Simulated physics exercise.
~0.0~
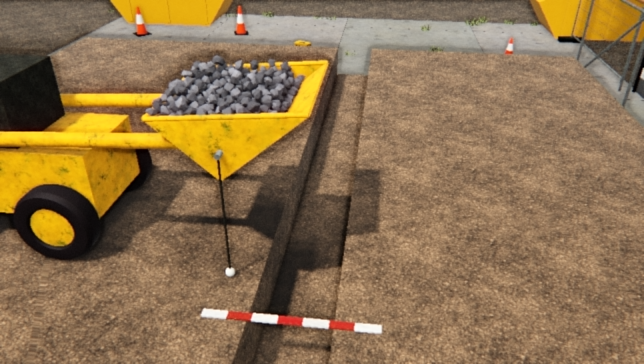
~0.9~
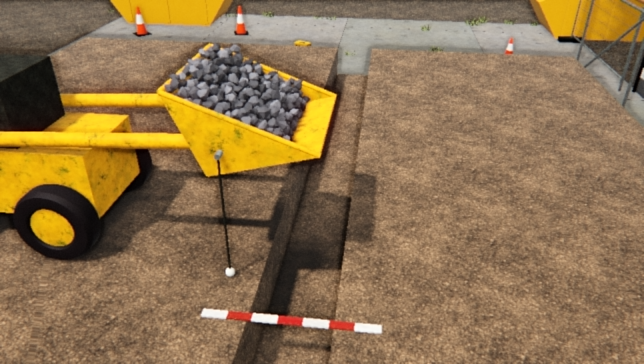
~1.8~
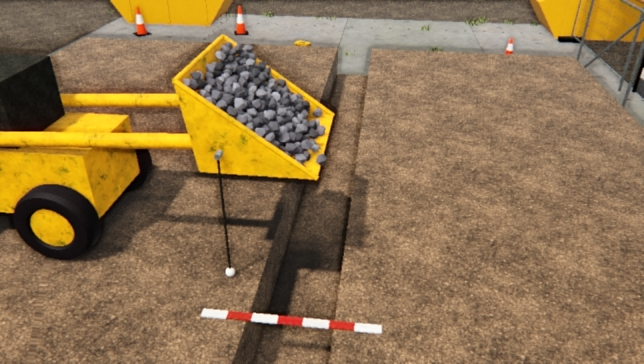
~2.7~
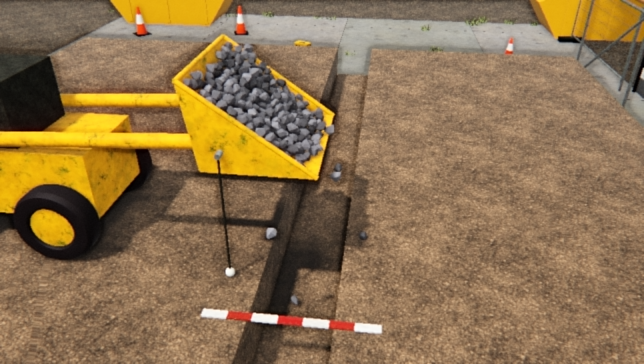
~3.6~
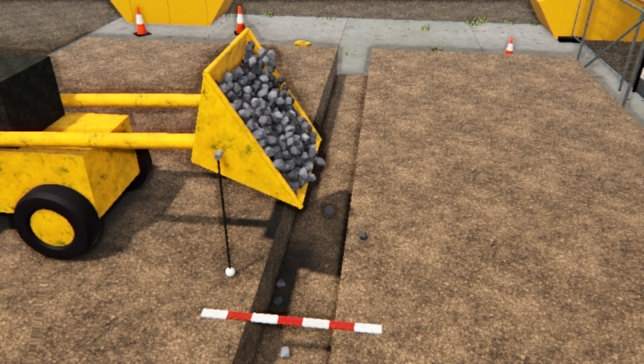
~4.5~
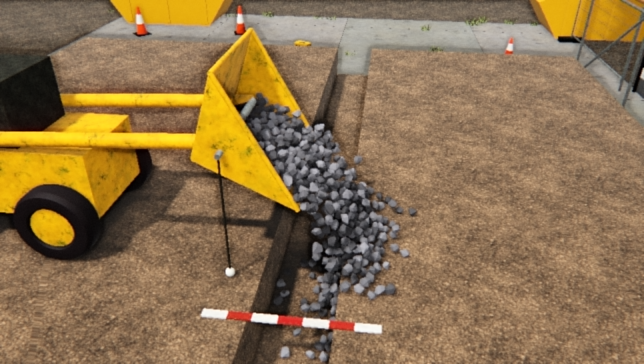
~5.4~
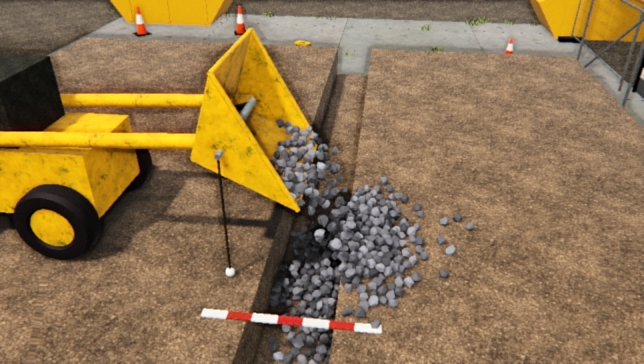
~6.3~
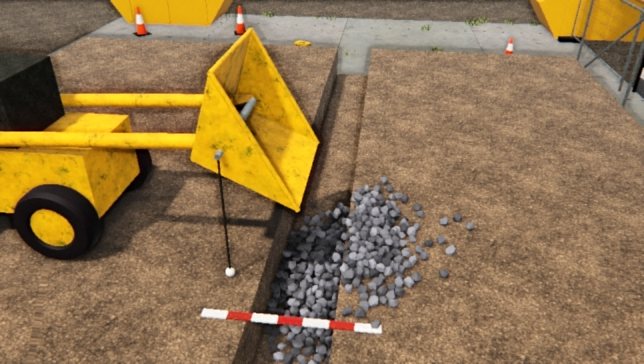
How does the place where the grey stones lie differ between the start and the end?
At the start the stones are heaped in the loader's raised yellow bucket. By the end they lie lower and further right, mostly in the trench with some on the ground along its right side.
